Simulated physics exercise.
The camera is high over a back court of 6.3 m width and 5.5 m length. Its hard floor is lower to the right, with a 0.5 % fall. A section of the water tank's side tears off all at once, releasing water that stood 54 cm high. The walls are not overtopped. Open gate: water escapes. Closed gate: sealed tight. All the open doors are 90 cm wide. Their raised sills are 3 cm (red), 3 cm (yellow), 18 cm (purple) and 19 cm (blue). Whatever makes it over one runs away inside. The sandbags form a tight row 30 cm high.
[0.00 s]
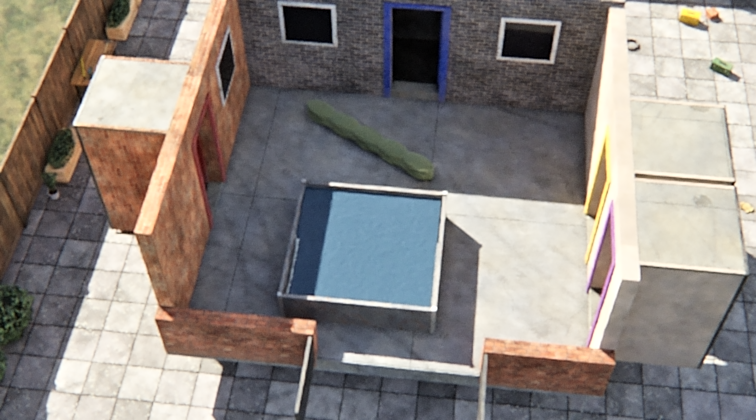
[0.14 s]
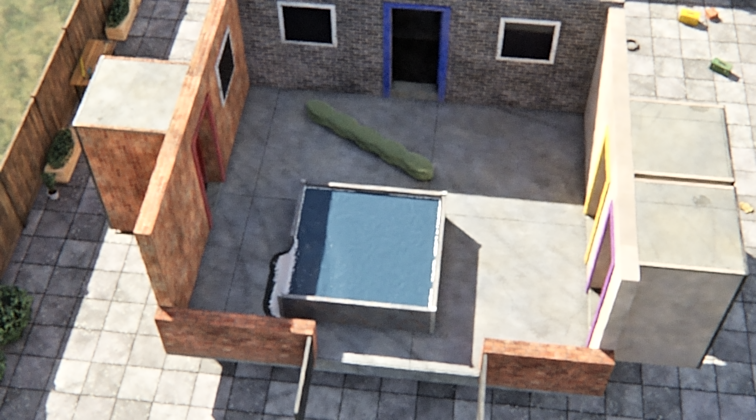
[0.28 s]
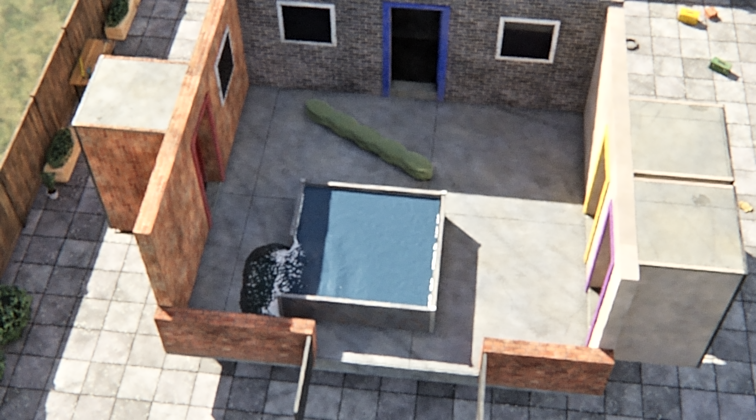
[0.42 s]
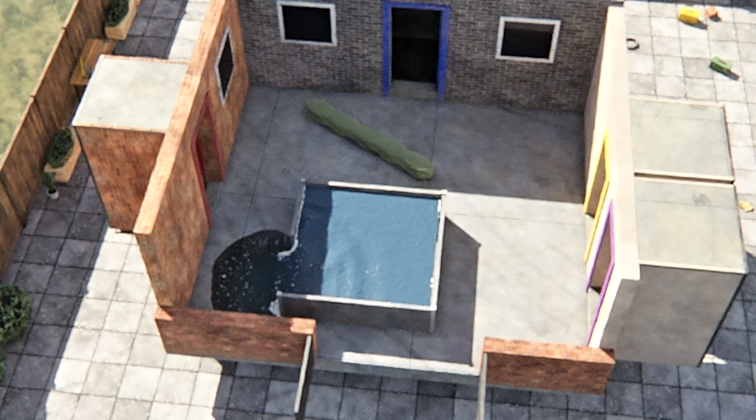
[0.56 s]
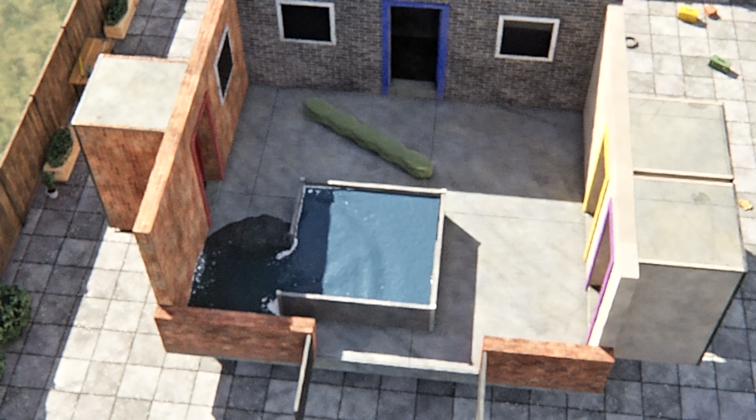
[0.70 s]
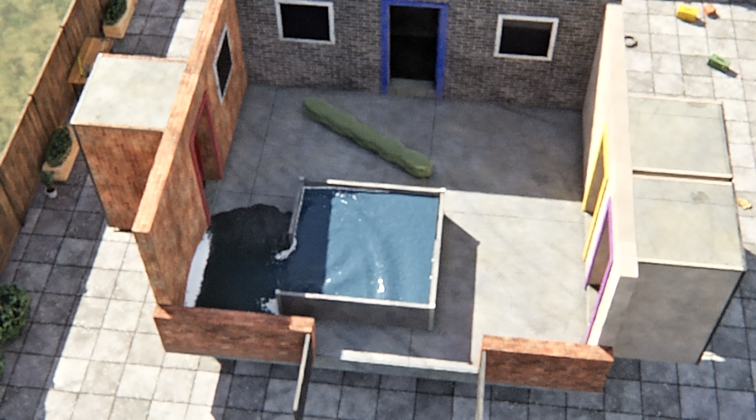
The clip opens on a walled courtyard seen from above, with still blue water in a square tank and a long green hedge behind it. Water bursts from the tank's left side, foaming onto the grey floor, then spreads leftward in a dark, widening pool that reaches the brick walls.
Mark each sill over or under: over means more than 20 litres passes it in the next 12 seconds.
Red door - over; yellow door - over; purple door - under; blue door - under.
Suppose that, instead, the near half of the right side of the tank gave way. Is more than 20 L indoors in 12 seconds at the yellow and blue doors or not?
Lab note: Vs limit, yellow door limit exceeded; blue door inside limit.
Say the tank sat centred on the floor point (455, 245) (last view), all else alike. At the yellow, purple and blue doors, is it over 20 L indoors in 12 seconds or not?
Checking each door against the limit: Yellow does not exceed it, purple does not exceed it, blue does not exceed it.
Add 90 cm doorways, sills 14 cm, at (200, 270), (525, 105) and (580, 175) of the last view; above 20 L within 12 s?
Per doorway, in order: Sufficient / insufficient / insufficient.
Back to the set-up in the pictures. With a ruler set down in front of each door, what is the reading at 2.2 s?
You'd get red at 10 cm, yellow at 0 cm, purple at 0 cm, and blue at 0 cm.
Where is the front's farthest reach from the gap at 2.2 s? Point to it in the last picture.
Somewhere near pixel (240, 112).
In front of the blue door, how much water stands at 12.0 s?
Depth: Approx. 2.0 cm.
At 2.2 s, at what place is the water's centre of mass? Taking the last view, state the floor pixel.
Roughly (316, 268) in the last picture.
After 1.4 s water covers 10 % of the floor and is deepest (46 cm) near (181, 329); red door 9 cm at the sill, 3 L in, yellow door not reached, purple door not reached, blue door not reached.
After 2.2 s water covers 20 % of the floor and is deepest (39 cm) near (181, 329); red door 10 cm at the sill, 14 L in, yellow door not reached, purple door not reached, blue door not reached.
After 3.5 s water covers 40 % of the floor and is deepest (28 cm) near (181, 329); red door 10 cm at the sill, 48 L in, yellow door not reached, purple door not reached, blue door not reached.
After 7.0 s water covers 85 % of the floor and is deepest (16 cm) near (238, 335); red door 7 cm at the sill, 108 L in, yellow door 2 cm at the sill, 0 L in, purple door 5 cm at the sill, 0 L in, blue door 3 cm at the sill, 0 L in.
After 12.0 s water covers 95 % of the floor and is deepest (10 cm) near (374, 200); red door 6 cm at the sill, 140 L in, yellow door 7 cm at the sill, 50 L in, purple door 6 cm at the sill, 0 L in, blue door 2 cm at the sill, 0 L in.
